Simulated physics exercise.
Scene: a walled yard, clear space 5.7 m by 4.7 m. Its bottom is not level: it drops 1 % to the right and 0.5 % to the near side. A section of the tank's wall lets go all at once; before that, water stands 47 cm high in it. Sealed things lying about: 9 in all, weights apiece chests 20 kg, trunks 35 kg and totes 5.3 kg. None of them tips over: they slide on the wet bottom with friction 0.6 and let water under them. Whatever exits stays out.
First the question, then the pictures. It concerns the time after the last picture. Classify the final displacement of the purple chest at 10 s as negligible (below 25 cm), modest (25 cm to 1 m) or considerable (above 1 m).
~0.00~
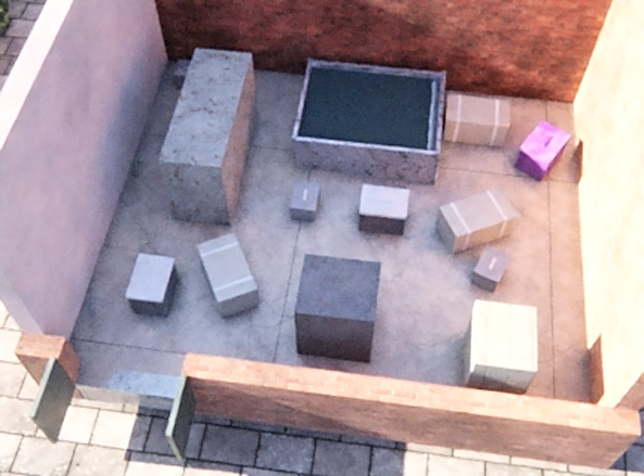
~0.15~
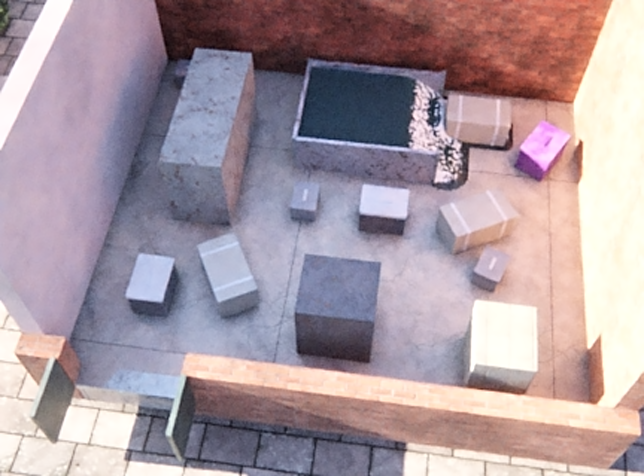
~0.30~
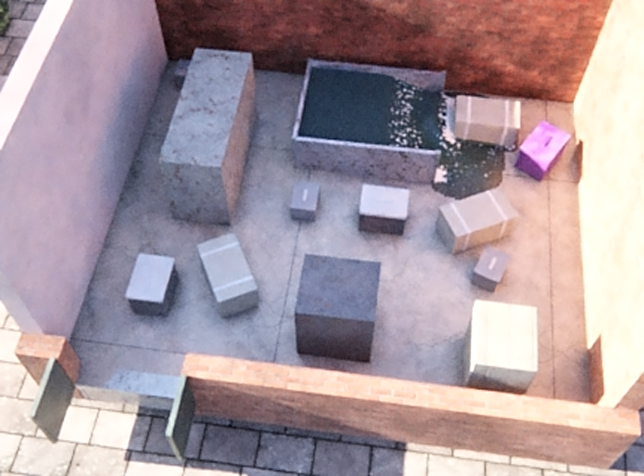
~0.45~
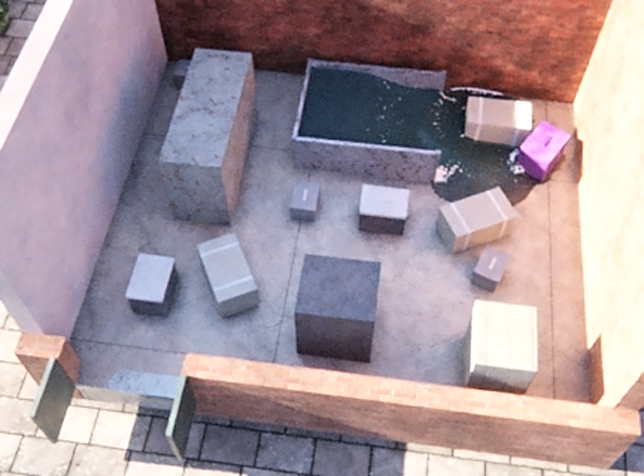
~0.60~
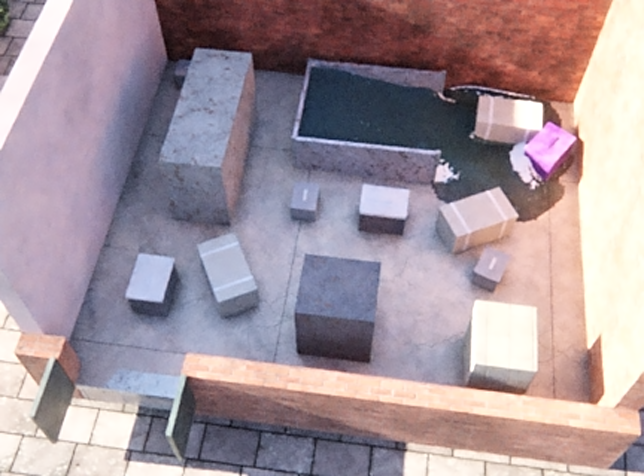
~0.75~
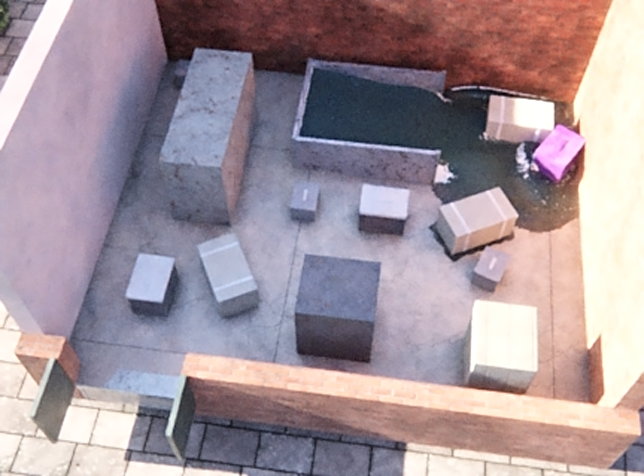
Considerable.
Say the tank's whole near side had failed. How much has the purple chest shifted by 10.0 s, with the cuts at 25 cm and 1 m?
Outcome for the purple chest: No real movement.
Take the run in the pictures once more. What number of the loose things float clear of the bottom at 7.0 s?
1.
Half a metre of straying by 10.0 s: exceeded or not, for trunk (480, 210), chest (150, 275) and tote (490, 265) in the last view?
First one stayed inside, second one stayed inside, third one went too far.
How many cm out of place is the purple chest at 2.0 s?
Shift by then: About 50 cm.
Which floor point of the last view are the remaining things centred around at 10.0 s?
About (313, 231).
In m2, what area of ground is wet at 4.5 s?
About 15 m2.
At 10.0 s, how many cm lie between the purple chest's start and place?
Some 250 cm, give or take.
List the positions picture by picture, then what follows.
In the first picture, the purple chest at (546, 141) rests on the ground; water covers 2.2 m2; 0 of 9 have shifted.
In the second picture, the purple chest at (546, 141), on the bottom; water covers 2.7 m2; 0 of 9 have shifted.
In the third picture, the purple chest at (546, 141) rests on the ground; 3.3 m2 under water; 1 of 9 have shifted.
In the fourth picture, the purple chest at (546, 141) rests on the ground; water covers 4.1 m2; 1 of 9 have shifted.
In the fifth picture, the purple chest at (551, 142), on the bottom, 6 cm from its start; water covers 4.8 m2; 2 of 9 have shifted.
In the sixth picture, the purple chest at (561, 145) rests on the ground, 20 cm from its start; water covers 5.5 m2; 2 of 9 have shifted.
After 2.0 s the purple chest is near (566, 159), 0.5 m from its start, afloat; 0 of 9 are out; 2 afloat.
After 4.5 s the purple chest is near (500, 296), 2.4 m from its start, aground; 0 of 9 are out; 1 afloat.
After 7.0 s the purple chest is near (408, 276), 2.7 m from its start, aground; 0 of 9 are out; 1 afloat.
After 10.0 s the purple chest is near (400, 275), 2.7 m from its start, aground; 0 of 9 are out; 0 afloat.
